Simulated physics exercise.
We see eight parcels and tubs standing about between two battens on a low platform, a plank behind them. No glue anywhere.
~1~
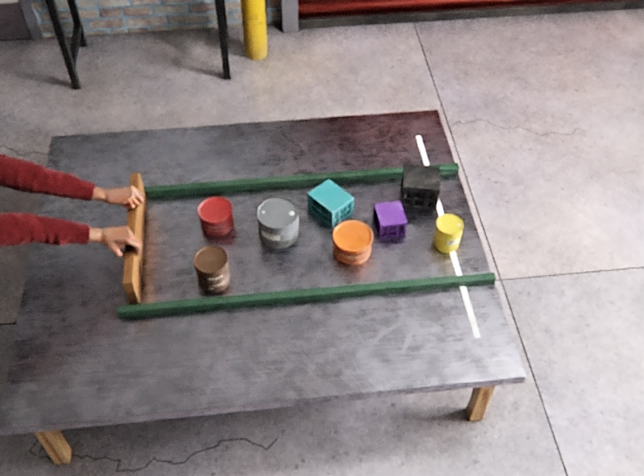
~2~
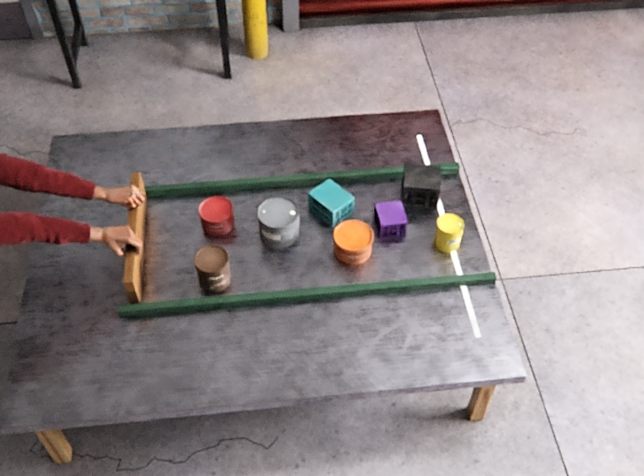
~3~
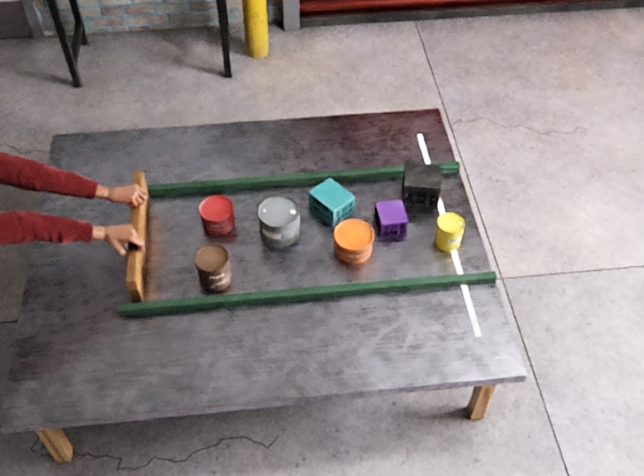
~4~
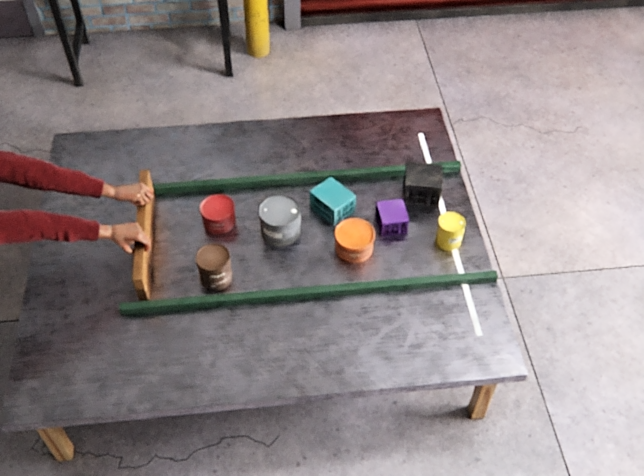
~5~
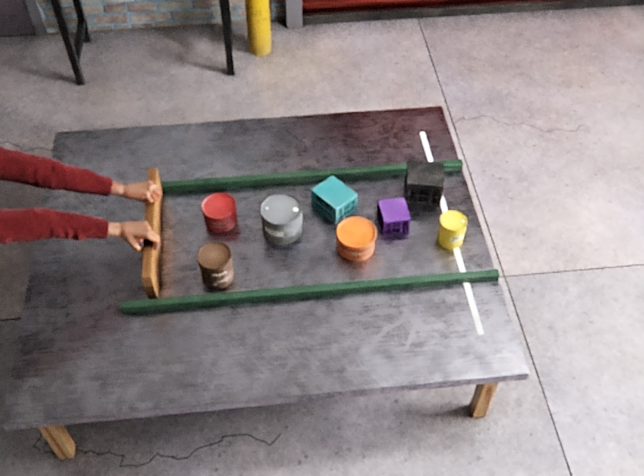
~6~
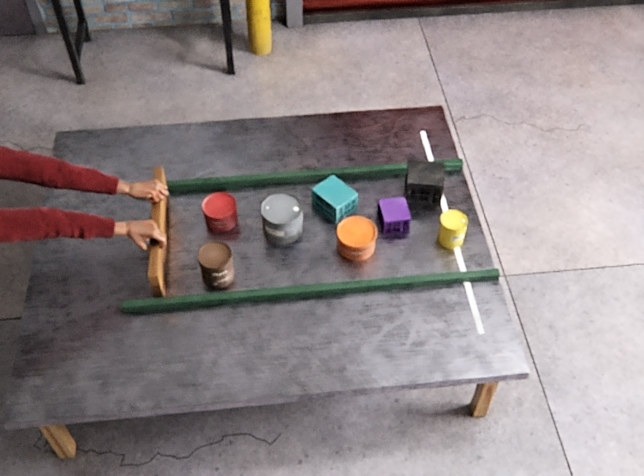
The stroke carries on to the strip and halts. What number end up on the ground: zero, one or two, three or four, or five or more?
Outcome: The number that fall off is five or more.
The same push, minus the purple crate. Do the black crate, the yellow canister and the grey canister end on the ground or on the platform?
The black crate falls; the yellow canister goes over; the grey canister holds on.
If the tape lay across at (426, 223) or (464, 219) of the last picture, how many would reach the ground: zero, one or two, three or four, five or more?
In that order: 1 or 2; five or over.
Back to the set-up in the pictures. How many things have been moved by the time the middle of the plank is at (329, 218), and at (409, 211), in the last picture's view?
The counts are 5 and 8.
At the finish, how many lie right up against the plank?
In contact: 3.
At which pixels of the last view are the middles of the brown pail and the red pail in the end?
Near (477, 245) and (460, 191).
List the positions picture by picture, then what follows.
In the first picture, yellow canister (448, 233); black crate (420, 187); purple crate (390, 220); plank (135, 237); tape (445, 225).
In the second picture, black crate (421, 187); red pail (217, 216).
In the third picture, purple crate (391, 218); turquoise crate (332, 202).
In the fourth picture, yellow canister (450, 231); plank (145, 234).
In the fifth picture, black crate (424, 184); orange pail (356, 239).
In the sixth picture, yellow canister (452, 229); black crate (424, 183); purple crate (394, 215); plank (159, 231); tape (449, 221).
Soon after, none off yet; yellow canister at rest near (452, 229); black crate at rest near (424, 183); purple crate at rest near (394, 215).
After that, none off yet; yellow canister displaced about its own width near (476, 224); black crate displaced about its own width near (464, 175); purple crate displaced well along near (445, 211).
In the end, the number that fall off is five or more; gone, turquoise crate, orange pail, purple crate, black crate and yellow canister.
